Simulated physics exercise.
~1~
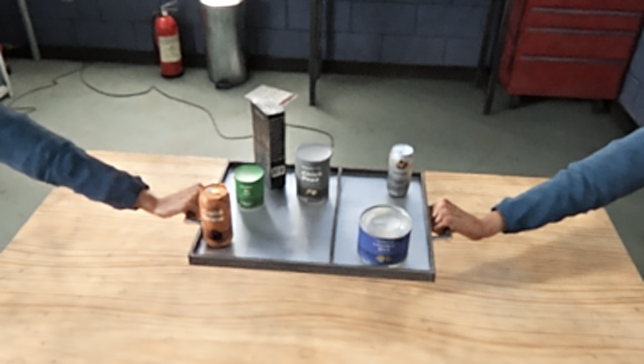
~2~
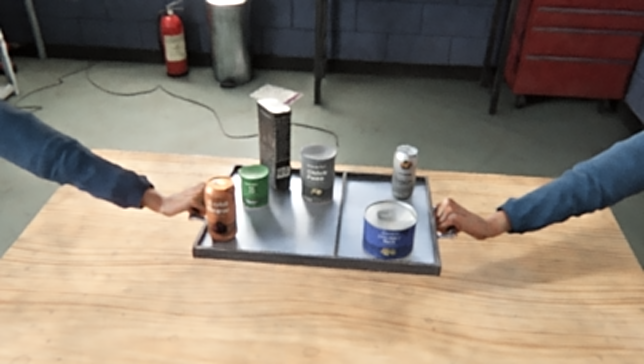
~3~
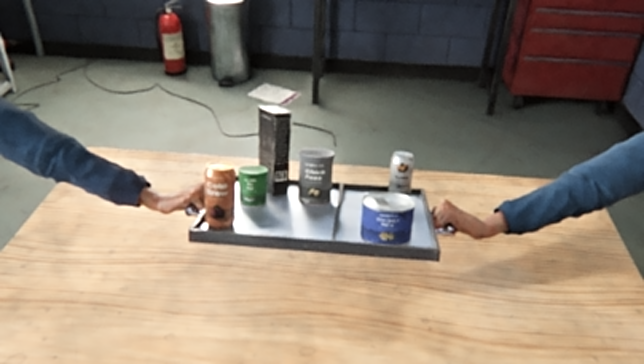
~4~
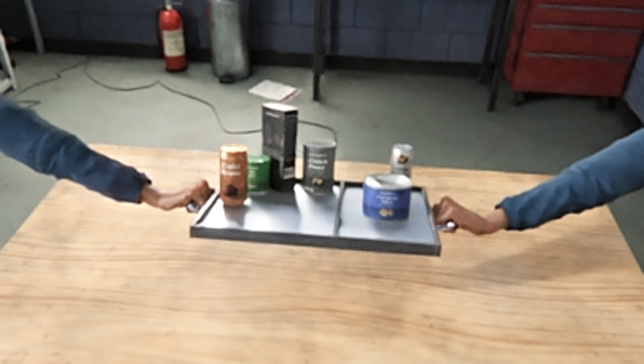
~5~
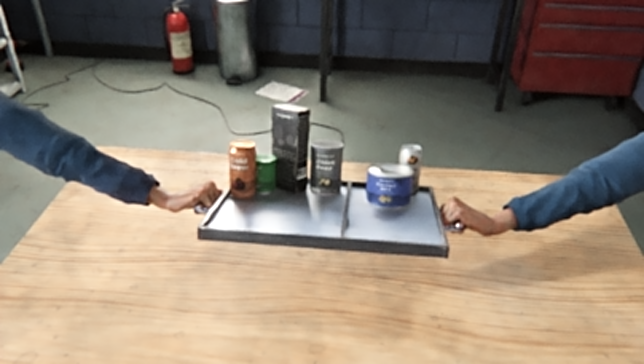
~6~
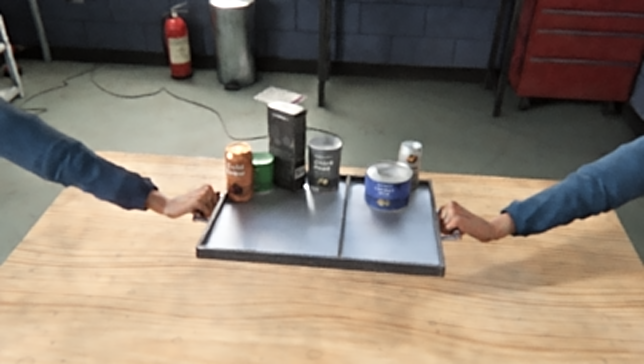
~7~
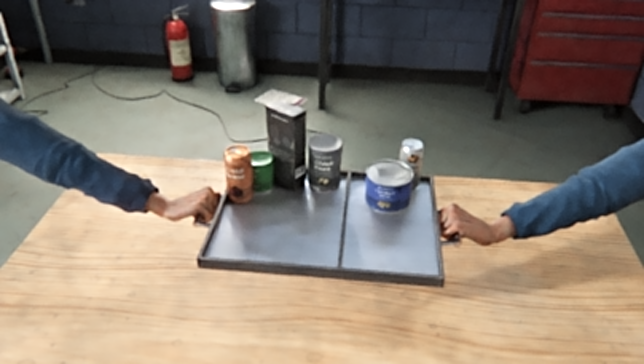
Two blue-sleeved arms reach in from the left and right, gripping a dark rimmed tray above a wooden table in a workshop, seen from the front and slightly above. On it stand an orange can, a green tin, a tall black packet and a grey tin left of a dividing bar, with a blue tub and a white can to the right. The hands tip the far edge down, and the orange can and blue tub slide away toward the back. The green and grey tins shift slightly. The tray levels again, leaving everything upright along the far side.
